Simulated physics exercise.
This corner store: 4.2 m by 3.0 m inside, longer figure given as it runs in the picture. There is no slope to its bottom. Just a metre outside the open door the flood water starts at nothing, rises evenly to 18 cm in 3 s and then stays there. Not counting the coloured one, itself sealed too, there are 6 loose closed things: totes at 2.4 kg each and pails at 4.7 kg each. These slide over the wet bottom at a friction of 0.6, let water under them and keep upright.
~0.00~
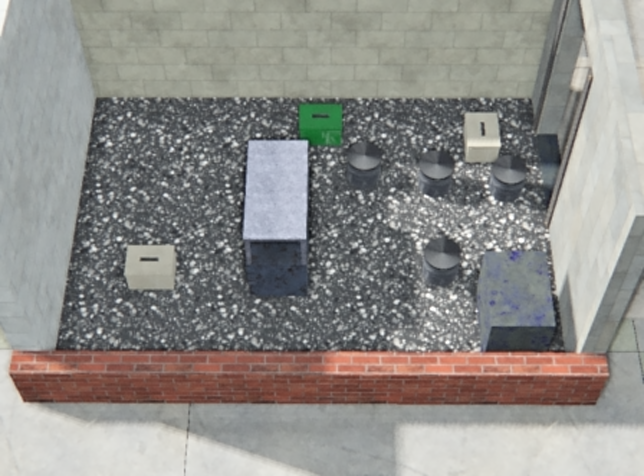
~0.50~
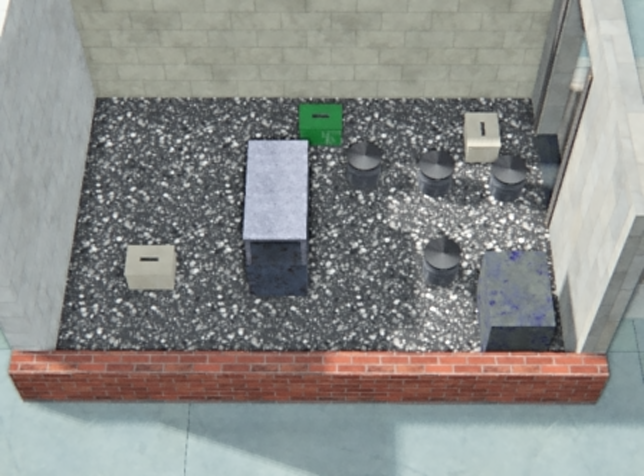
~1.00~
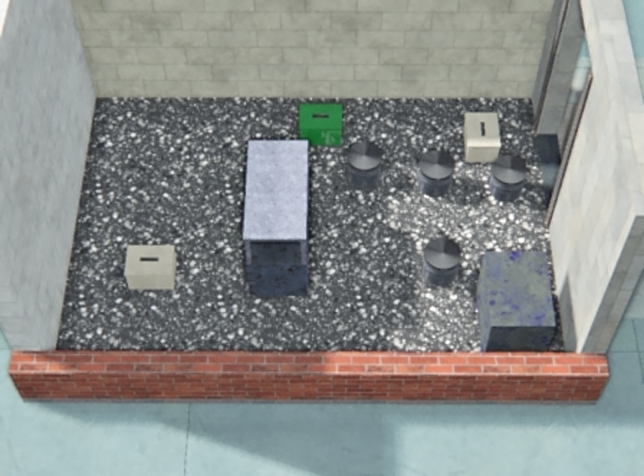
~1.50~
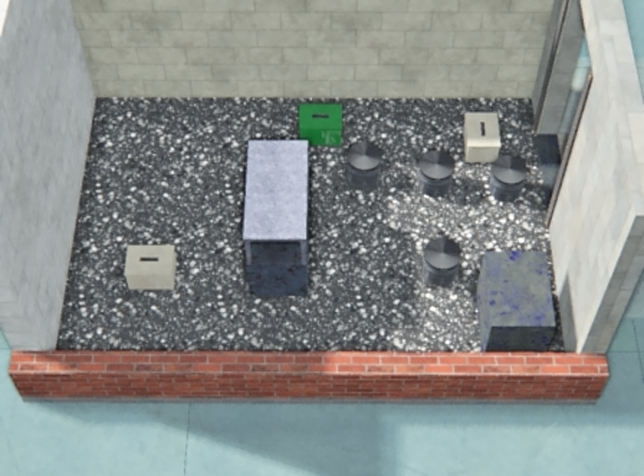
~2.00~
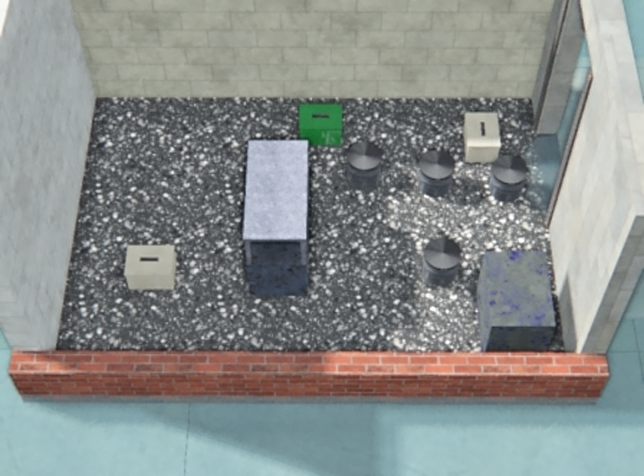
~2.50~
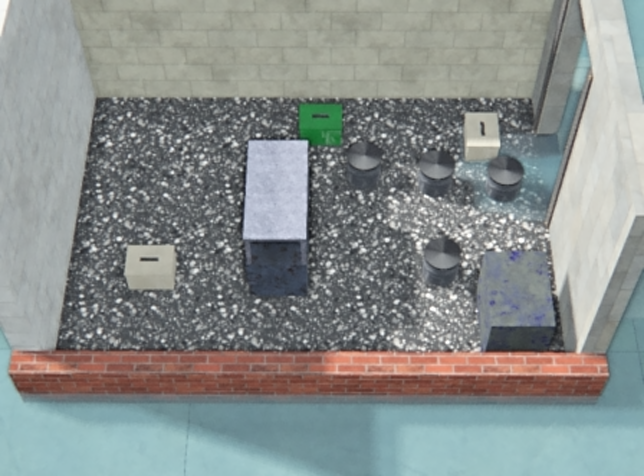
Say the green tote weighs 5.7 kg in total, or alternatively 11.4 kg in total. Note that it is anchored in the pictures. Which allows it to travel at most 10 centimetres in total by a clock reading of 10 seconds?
The one that works is none of the two.
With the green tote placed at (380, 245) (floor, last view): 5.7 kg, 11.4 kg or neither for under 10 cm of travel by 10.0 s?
Note: Heavier only OK.
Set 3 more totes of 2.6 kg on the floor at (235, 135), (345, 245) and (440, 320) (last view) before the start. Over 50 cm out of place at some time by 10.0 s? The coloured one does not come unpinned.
Order as asked: Goes beyond / goes beyond / stays within.
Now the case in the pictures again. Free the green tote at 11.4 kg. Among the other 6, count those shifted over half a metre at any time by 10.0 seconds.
It works out to 5.
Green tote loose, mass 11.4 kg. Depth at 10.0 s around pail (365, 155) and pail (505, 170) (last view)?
Some 6 cm at the first, some 7 cm at the second.
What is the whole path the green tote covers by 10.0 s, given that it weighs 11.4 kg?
It covers some 30 cm altogether.
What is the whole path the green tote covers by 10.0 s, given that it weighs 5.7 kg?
300 cm in all.
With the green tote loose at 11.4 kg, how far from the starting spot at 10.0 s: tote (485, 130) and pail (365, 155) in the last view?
In turn: 350 cm, 200 cm.
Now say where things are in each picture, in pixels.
The green tote at (321, 116) rests on the ground; water covers 0.0 m2; 0 of 7 have shifted, in the first frame.
The green tote at (321, 116) rests on the ground; water covers 0.0 m2; 0 of 7 have shifted, in the second frame.
The green tote at (321, 116) rests on the ground; water covers 0.0 m2; 0 of 7 have shifted, in the third frame.
The green tote at (321, 116) rests on the ground; water covers 0.0 m2; 0 of 7 have shifted, in the fourth frame.
The green tote at (321, 116) rests on the ground; water covers 0.1 m2; 0 of 7 have shifted, in the fifth frame.
The green tote at (321, 116) rests on the ground; water covers 0.4 m2; 0 of 7 have shifted, in the sixth frame.
After 3.5 s the green tote would be 0 cm from its start with 5.7 kg and 0 cm from its start with 11.4 kg; 0 cm of water round it then.
After 4.5 s the green tote would be 27 cm from its start with 5.7 kg and 1 cm from its start with 11.4 kg; 5 cm of water round it then.
After 7.0 s the green tote would be 167 cm from its start with 5.7 kg and 27 cm from its start with 11.4 kg; 6 cm of water round it then.
After 10.0 s the green tote would be 219 cm from its start with 5.7 kg and 32 cm from its start with 11.4 kg; 7 cm of water round it then.
